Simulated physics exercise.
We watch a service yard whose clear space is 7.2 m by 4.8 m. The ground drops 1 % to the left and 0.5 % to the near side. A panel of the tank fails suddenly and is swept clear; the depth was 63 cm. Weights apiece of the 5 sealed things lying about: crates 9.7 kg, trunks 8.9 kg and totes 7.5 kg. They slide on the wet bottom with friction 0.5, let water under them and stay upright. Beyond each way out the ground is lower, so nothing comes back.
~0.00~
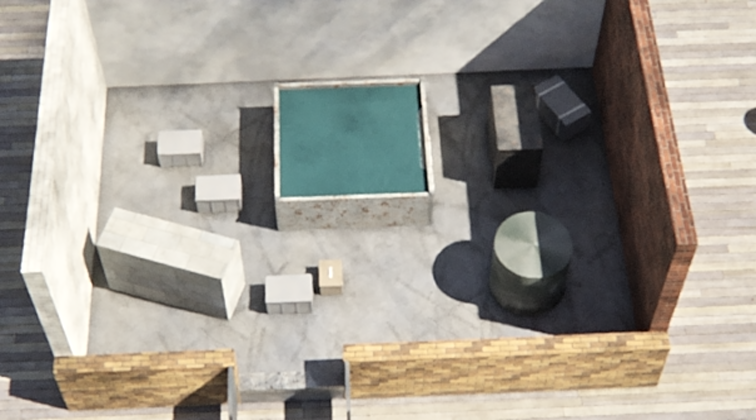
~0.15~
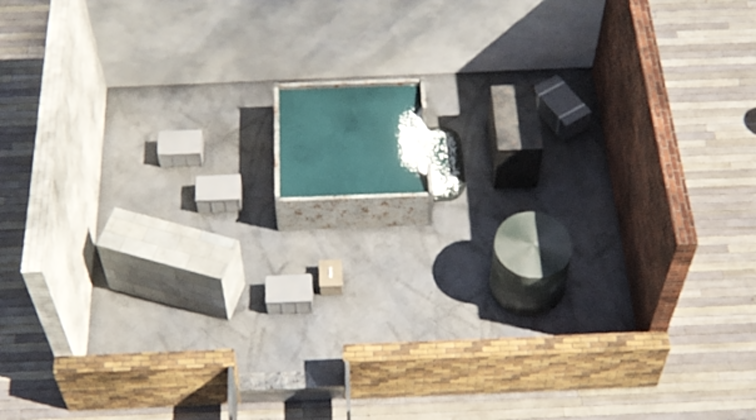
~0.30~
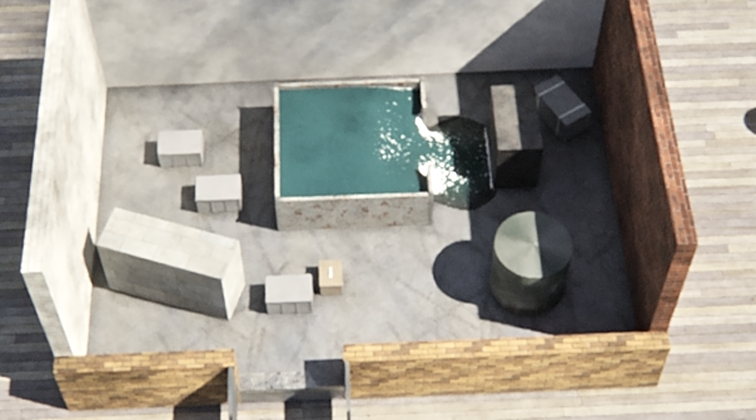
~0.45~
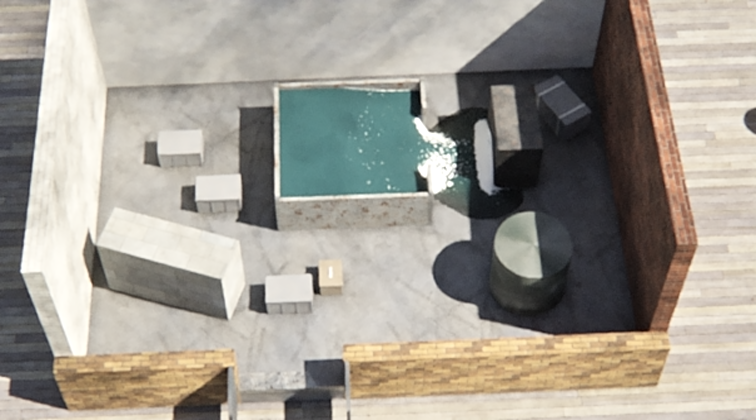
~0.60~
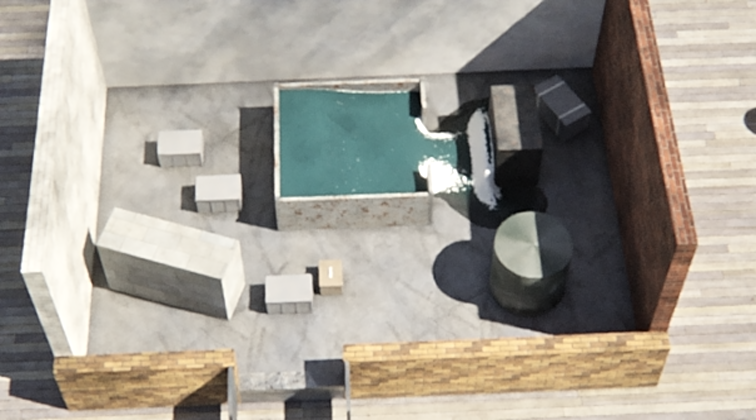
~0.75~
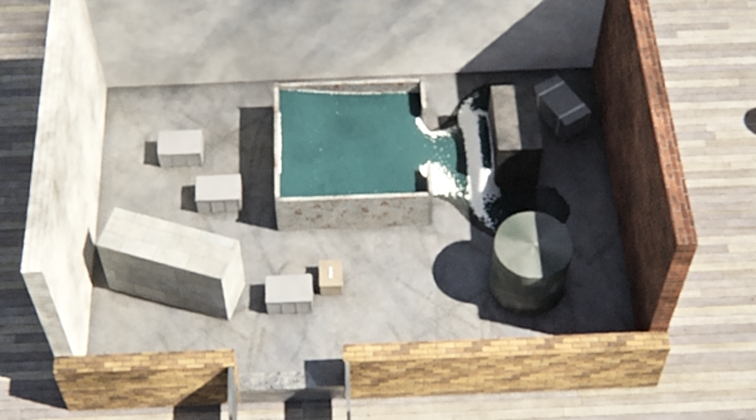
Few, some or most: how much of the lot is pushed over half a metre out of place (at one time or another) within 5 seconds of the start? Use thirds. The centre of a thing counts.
It is not even a third.
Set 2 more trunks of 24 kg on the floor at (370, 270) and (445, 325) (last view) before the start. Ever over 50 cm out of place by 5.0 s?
In that order: Under, more.
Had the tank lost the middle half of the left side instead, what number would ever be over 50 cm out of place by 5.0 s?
In that case 2 of them.
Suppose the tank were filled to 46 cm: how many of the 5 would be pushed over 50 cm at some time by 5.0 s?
Then 0.
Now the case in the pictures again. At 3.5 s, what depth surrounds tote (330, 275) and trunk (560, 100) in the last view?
About 1 and 5 cm.
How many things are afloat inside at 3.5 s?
I count 1.
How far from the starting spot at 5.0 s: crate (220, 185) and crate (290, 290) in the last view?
In that order: 0 cm, 10 cm.
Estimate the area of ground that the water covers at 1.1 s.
Roughly 9.0 m2.
After 1.1 s 0 of 5 are over 50 cm from their spots; 0 afloat.
After 2.2 s 0 of 5 are over 50 cm from their spots; 0 afloat.
After 3.5 s 0 of 5 are over 50 cm from their spots; 1 afloat.
After 5.0 s 0 of 5 are over 50 cm from their spots, and 0 have been at some point; 1 afloat.
